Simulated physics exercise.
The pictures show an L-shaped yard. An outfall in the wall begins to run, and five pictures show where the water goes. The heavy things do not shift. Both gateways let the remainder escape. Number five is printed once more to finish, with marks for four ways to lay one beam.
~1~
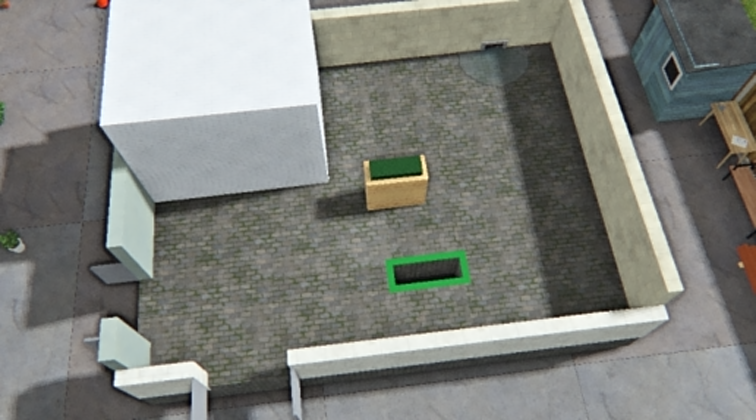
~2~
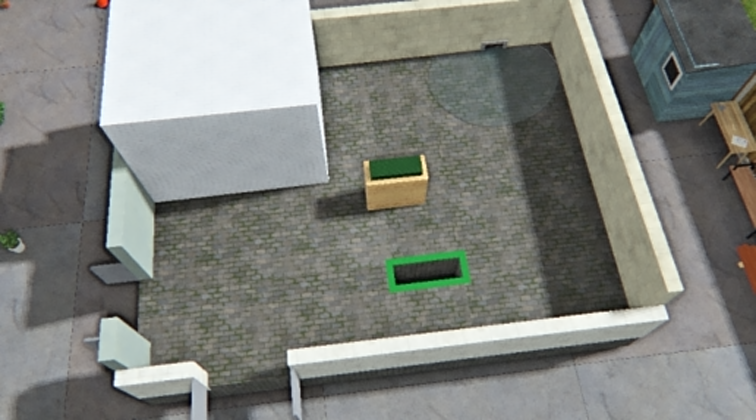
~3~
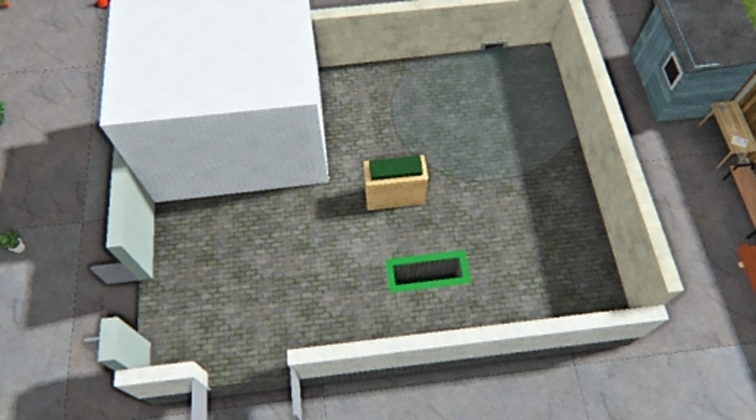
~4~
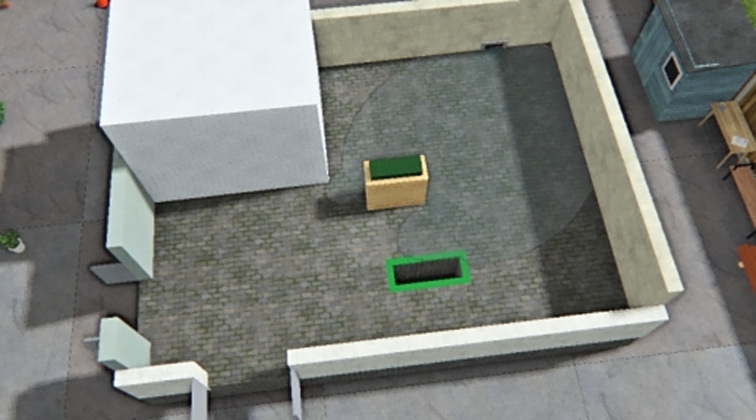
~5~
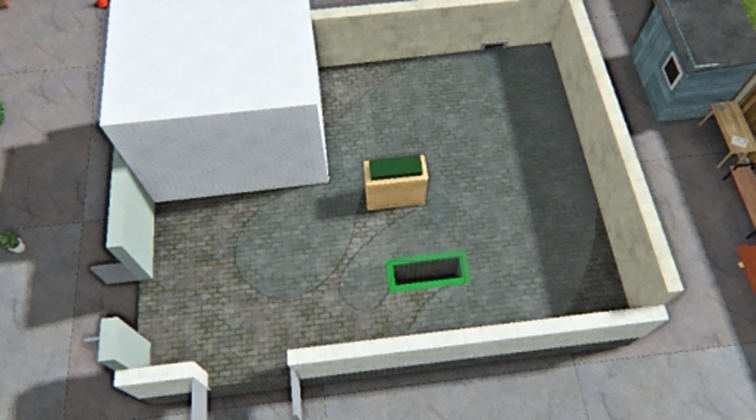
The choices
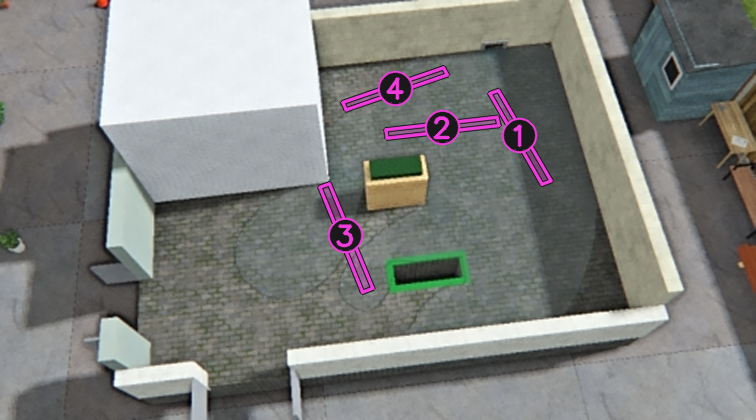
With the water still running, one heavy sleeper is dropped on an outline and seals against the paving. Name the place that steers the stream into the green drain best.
Best: 3.
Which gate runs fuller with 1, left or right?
The right one.
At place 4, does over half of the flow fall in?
No.
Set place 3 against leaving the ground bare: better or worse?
It is better.
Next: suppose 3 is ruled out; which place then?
4 it is.
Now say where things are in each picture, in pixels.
In the first frame, outfall at (494, 45); green drain at (428, 271); open gate at (151, 310); open gate at (251, 368); front seen at (468, 74), 3 % of the ground wet; green drain still dry.
In the second frame, front seen at (472, 120), 10 % of the ground wet; green drain still dry.
In the third frame, front seen at (459, 174), 23 % of the ground wet; green drain still dry.
In the fourth frame, front seen at (429, 256), 41 % of the ground wet; green drain still dry.
In the fifth frame, front seen at (265, 288), 59 % of the ground wet; green drain taking water.
On the marked copy, 1 from (494, 92) to (546, 182); 2 from (386, 133) to (498, 121); 3 from (324, 185) to (367, 290); 4 from (344, 106) to (445, 71).
If 1 is chosen, about 18 % of the stream goes into the green drain, about 82 % out by the gates.
If 2 is chosen, about 19 % of the stream goes into the green drain, about 81 % out by the gates.
If 3 is chosen, about 56 % of the stream goes into the green drain, about 44 % out by the gates.
If 4 is chosen, about 37 % of the stream goes into the green drain, about 63 % out by the gates.
